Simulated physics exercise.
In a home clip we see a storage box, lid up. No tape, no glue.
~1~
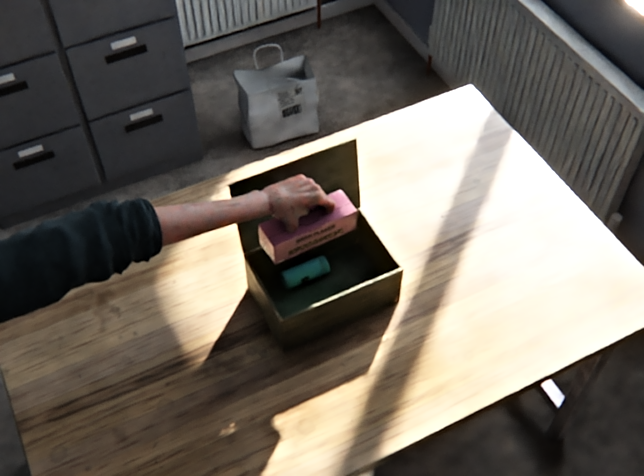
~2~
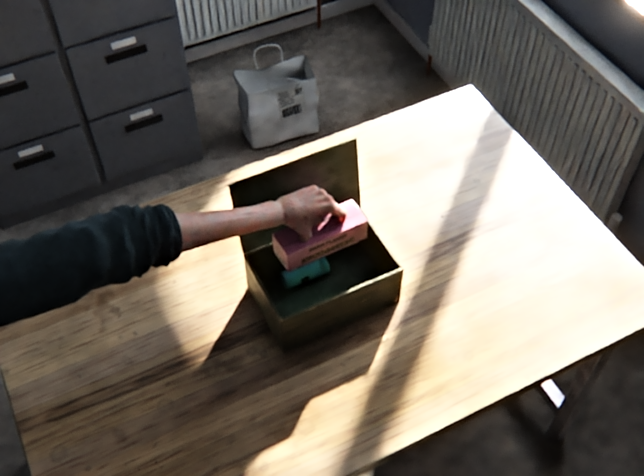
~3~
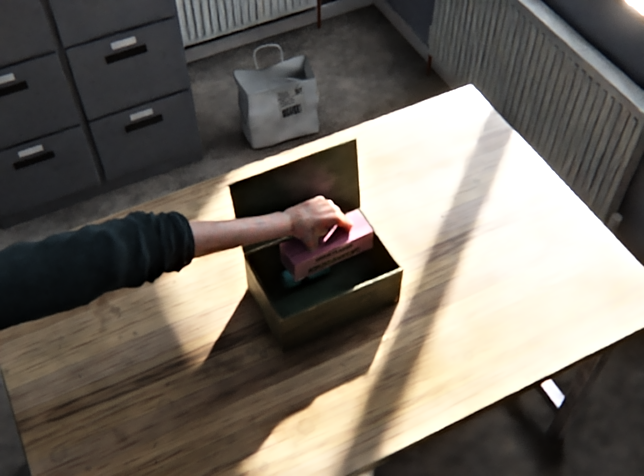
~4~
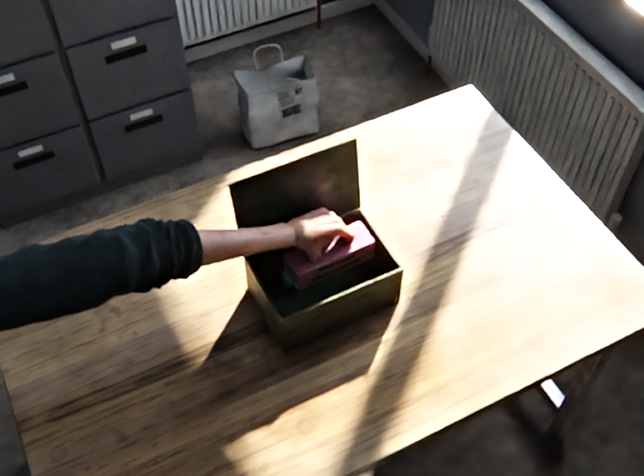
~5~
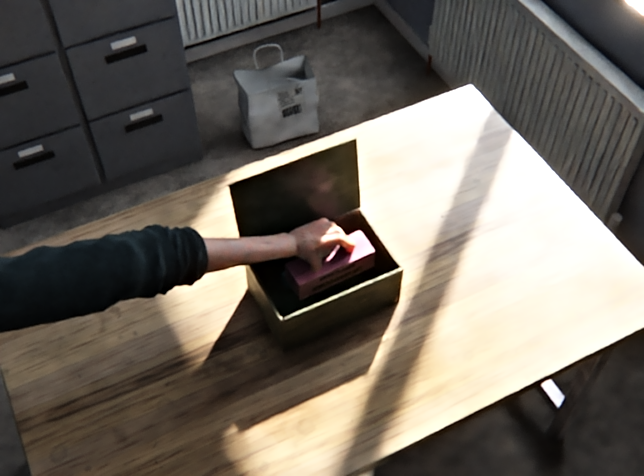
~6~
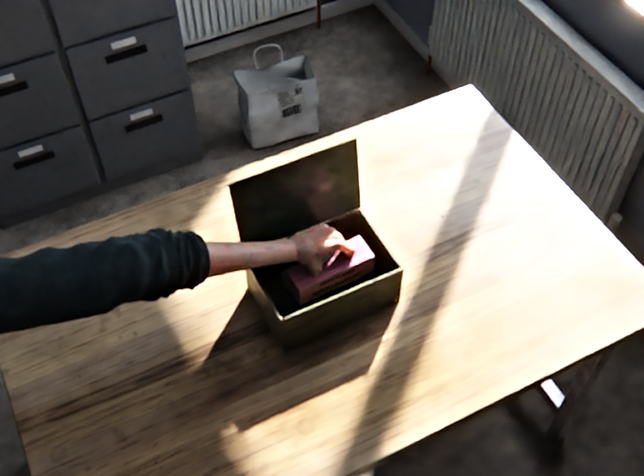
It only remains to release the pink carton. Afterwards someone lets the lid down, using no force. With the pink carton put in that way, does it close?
The lid reaches the rim.
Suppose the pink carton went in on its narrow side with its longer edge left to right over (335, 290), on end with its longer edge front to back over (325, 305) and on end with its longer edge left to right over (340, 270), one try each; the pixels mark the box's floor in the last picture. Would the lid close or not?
The first time the lid goes down fully, the second time it can't shut, and the third time it can't shut.
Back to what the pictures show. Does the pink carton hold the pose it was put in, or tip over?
Observation: The pink carton keeps the set orientation.
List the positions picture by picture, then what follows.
The first picture shows still above its spot; pink carton (308, 227); turquoise shaker (305, 272).
The second picture shows still above its spot; pink carton (321, 236); turquoise shaker (305, 272).
The third picture shows still above its spot; pink carton (327, 246).
The fourth picture shows still above its spot; pink carton (330, 256).
The fifth picture shows still above its spot; pink carton (330, 265).
The sixth picture shows in place under the hand; pink carton (330, 270).
Then, 1.20 s past the last view, lid starting down; pink carton displaced a little near (330, 281).
Then, 1.90 s past the last view, lid 37° above the rim; pink carton displaced a little near (330, 281).
Finally, lid shut; moved from the start, pink carton; turquoise shaker still in place. Final places as the last picture's camera would see them, pink carton near (330, 281).
